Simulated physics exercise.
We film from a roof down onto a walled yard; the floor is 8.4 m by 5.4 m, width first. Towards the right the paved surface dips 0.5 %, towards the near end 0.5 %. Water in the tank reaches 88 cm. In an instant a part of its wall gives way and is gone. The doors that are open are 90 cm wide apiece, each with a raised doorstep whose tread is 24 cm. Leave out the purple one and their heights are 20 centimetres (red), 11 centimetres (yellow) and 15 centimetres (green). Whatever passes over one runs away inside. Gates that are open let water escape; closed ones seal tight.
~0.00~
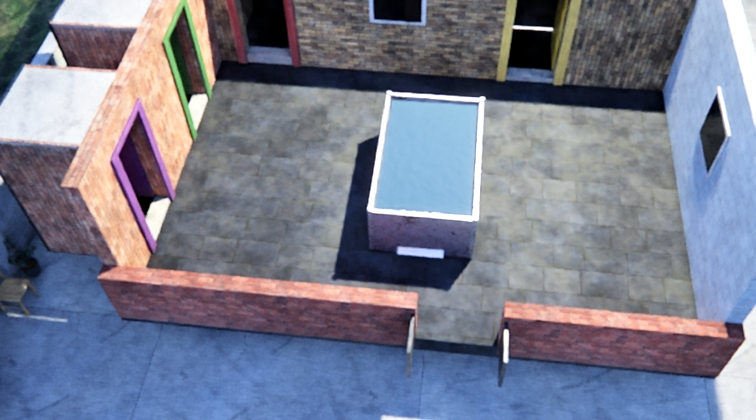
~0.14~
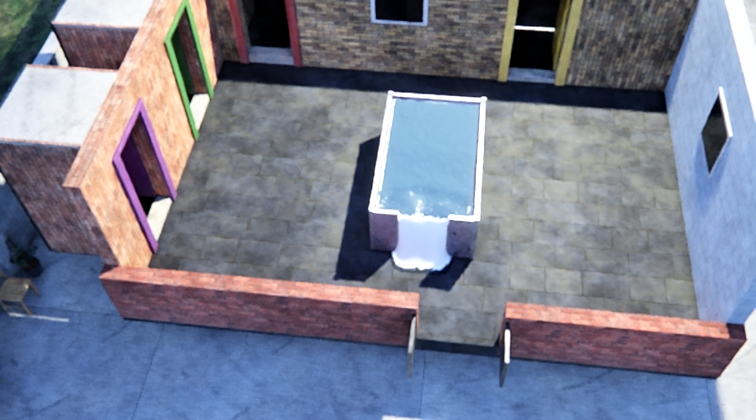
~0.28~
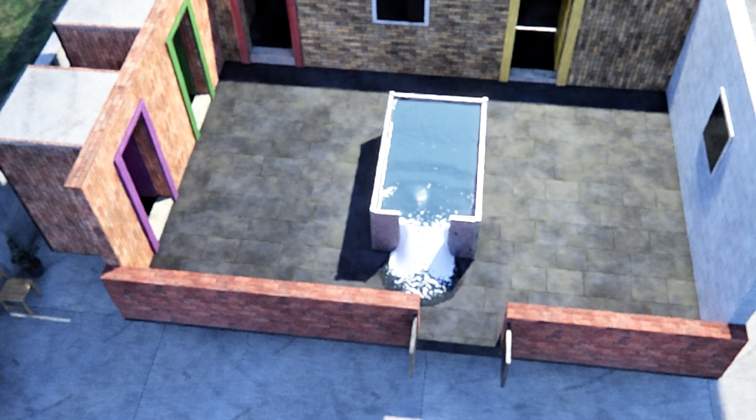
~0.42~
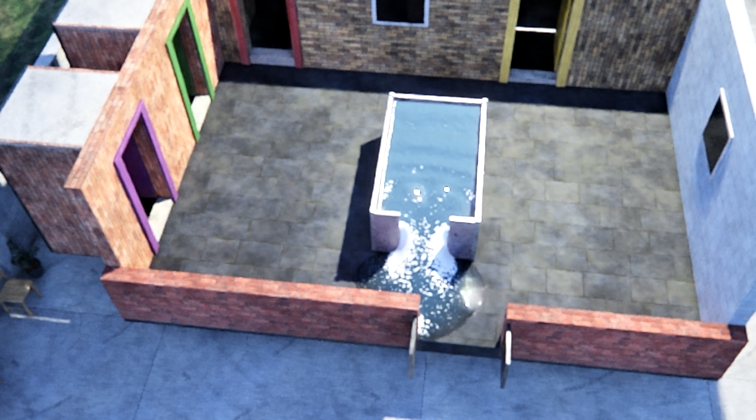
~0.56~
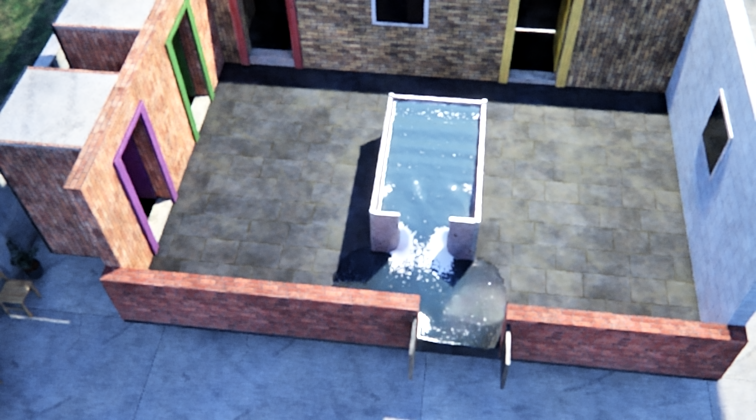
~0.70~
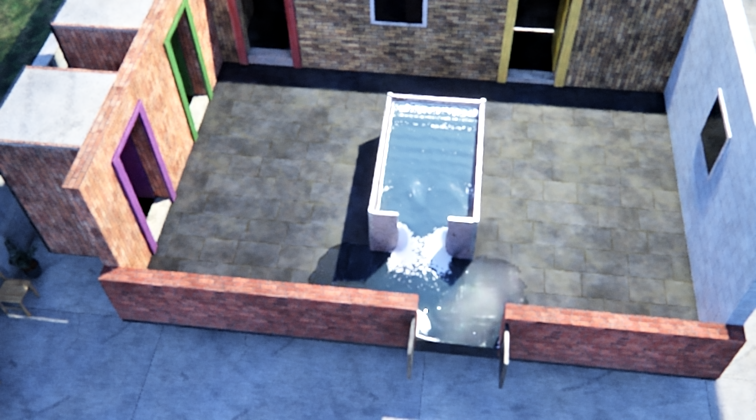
A walled yard paved in grey-brown stone is seen from a fixed, high viewpoint, with purple and green doorways on the left, red and yellow ones at the back, and a low red brick wall in front. In the middle, a pale-rimmed rectangular tank holds still, blue water. Its near side opens, and white, foaming water pours out, spreading across the paving into the gap in the front wall.
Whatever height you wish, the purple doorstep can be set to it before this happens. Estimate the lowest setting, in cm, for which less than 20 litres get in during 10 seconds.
Around 13.5 cm.
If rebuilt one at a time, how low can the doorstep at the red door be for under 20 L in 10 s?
About 7.0 cm at red.
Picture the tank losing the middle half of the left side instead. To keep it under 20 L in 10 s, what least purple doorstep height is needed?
About 25 cm.
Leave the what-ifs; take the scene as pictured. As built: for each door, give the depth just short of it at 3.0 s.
Lab note, depth in cm: Red 0; yellow 0; purple 19; green 1.
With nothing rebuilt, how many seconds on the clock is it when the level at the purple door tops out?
At roughly 2.8 s.
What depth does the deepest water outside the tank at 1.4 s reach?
About 51 cm.
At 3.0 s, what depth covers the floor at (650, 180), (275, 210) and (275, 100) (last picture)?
The depths come to about 0, 2 and 0 cm.
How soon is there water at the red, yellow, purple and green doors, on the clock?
For red it's 4.0 s, for yellow 8.0 s, for purple 2.0 s, and for green 3.0 s.
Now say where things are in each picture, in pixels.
The first picture shows still water, 88 cm deep, in the tank at (429, 155); the purple door at (146, 183) is dry.
In the second picture, water pours out at (423, 237) and has run 0.3 m, to (403, 267); about 14 cm deep outside, 88 cm at the back.
In the third picture, the gap is at (424, 239), the front 0.9 m out at a hidden place; the back of the tank holds 88 cm.
In the fourth picture, the gap is at (424, 241), the front 1.5 m out at a hidden place; the back of the tank holds 88 cm.
In the fifth picture, the front is at a hidden place, 1.6 m from the gap at (424, 241); 3.1 m2 of floor is wet, 84 cm left at the back.
In the sixth picture, water pours out at (422, 240) and has run 1.8 m, to a hidden place; about 6 cm deep outside, 75 cm at the back; the purple door at (147, 184), 4.3 m from the gap, is still 2.9 m from the nearest water.
After 1.4 s water covers 15 % of the floor, deepest (51 cm) near (395, 323); it has not reached the purple door.
After 3.0 s water covers 35 % of the floor, deepest (31 cm) near (409, 313); 19 cm at the purple door, 13 litres in over its 12 cm doorstep.
After 10.0 s water covers 75 % of the floor, deepest (12 cm) near (408, 324); 6 cm at the purple door, 30 litres in over its 12 cm doorstep.
At the purple door as built, the water arrived by 2.0 s and peaked near 20 cm at 2.8 s.
Run again over the same 10 s with other heights there, 35 litres in over 11.5 cm, 8 litres over 16 cm. The limit of 20 litres is kept from about 13.5 cm up.
